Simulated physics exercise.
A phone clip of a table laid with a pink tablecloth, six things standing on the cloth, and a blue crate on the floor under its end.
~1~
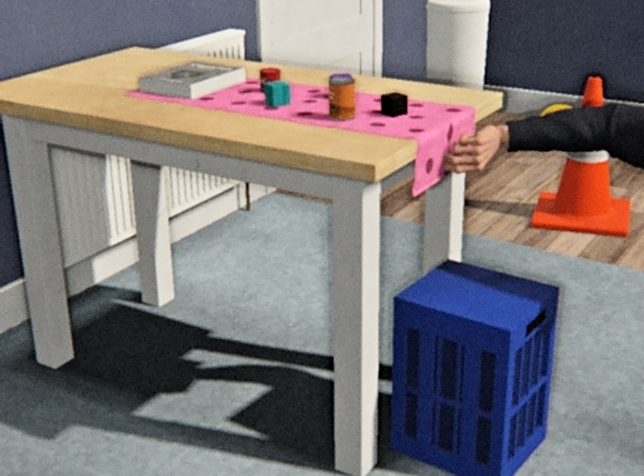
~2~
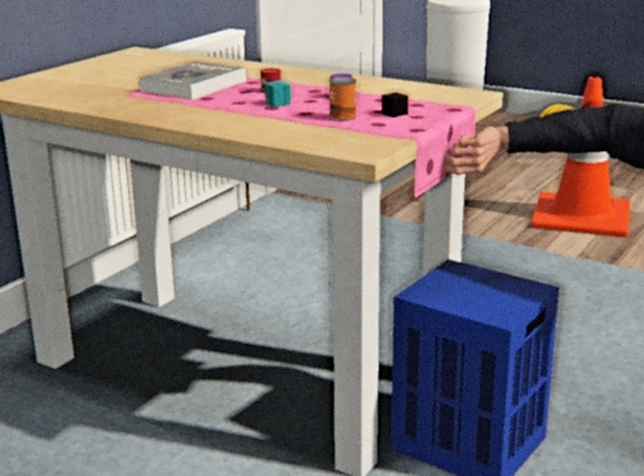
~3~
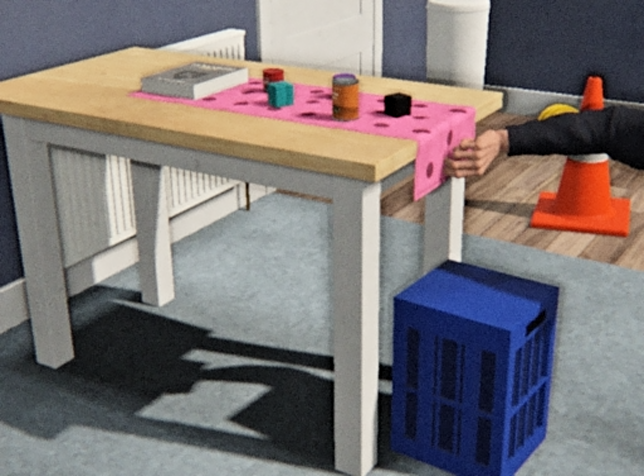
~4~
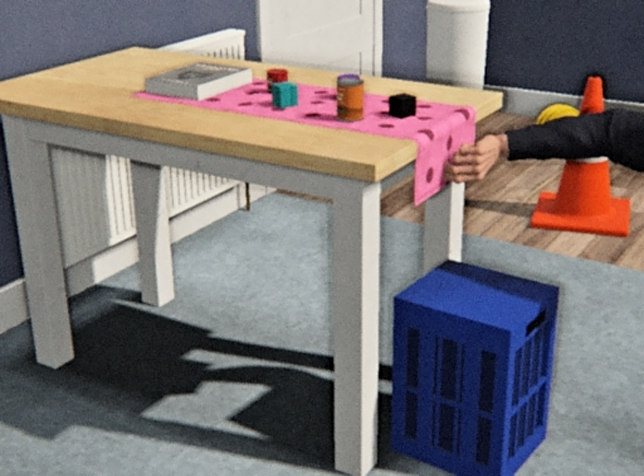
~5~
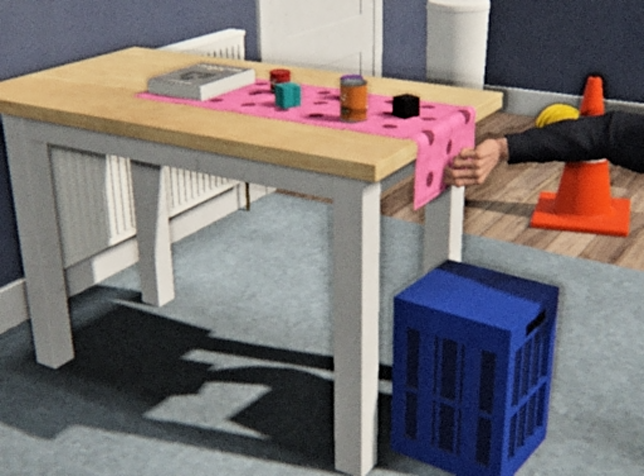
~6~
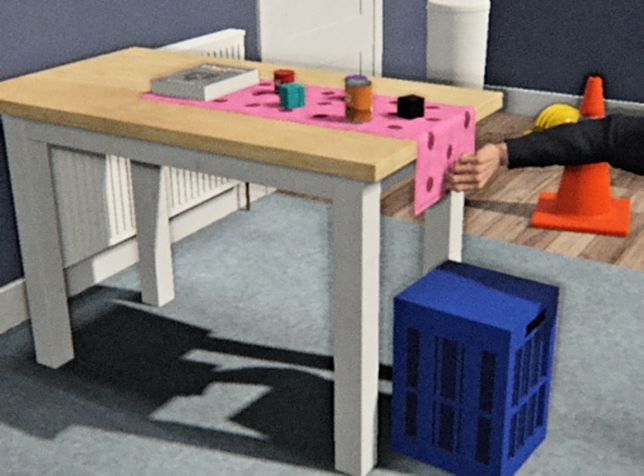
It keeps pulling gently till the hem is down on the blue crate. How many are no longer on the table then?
The count of fallen things is two.
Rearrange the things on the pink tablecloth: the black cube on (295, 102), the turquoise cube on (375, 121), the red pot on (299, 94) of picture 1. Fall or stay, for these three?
The black cube remains up; the turquoise cube is carried off; the red pot does not fall.
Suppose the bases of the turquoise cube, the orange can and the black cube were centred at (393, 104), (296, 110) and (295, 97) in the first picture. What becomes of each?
The turquoise cube comes down, the orange can holds on, the black cube remains up.
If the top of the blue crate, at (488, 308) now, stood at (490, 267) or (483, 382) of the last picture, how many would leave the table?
In that case 1 and 4.
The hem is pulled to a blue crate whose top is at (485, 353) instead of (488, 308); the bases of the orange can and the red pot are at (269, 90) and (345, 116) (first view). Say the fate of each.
The orange can keeps its place on top, the red pot comes down.
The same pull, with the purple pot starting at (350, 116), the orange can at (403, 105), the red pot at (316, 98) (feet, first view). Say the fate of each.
The purple pot tumbles off, the orange can drops off, the red pot keeps its place on top.
A little later, hem near (445, 244); black cube gone.
Next, hem on the crate; black cube and orange can gone.
When it is over, hem on the crate; black cube and orange can gone. It carries off two.
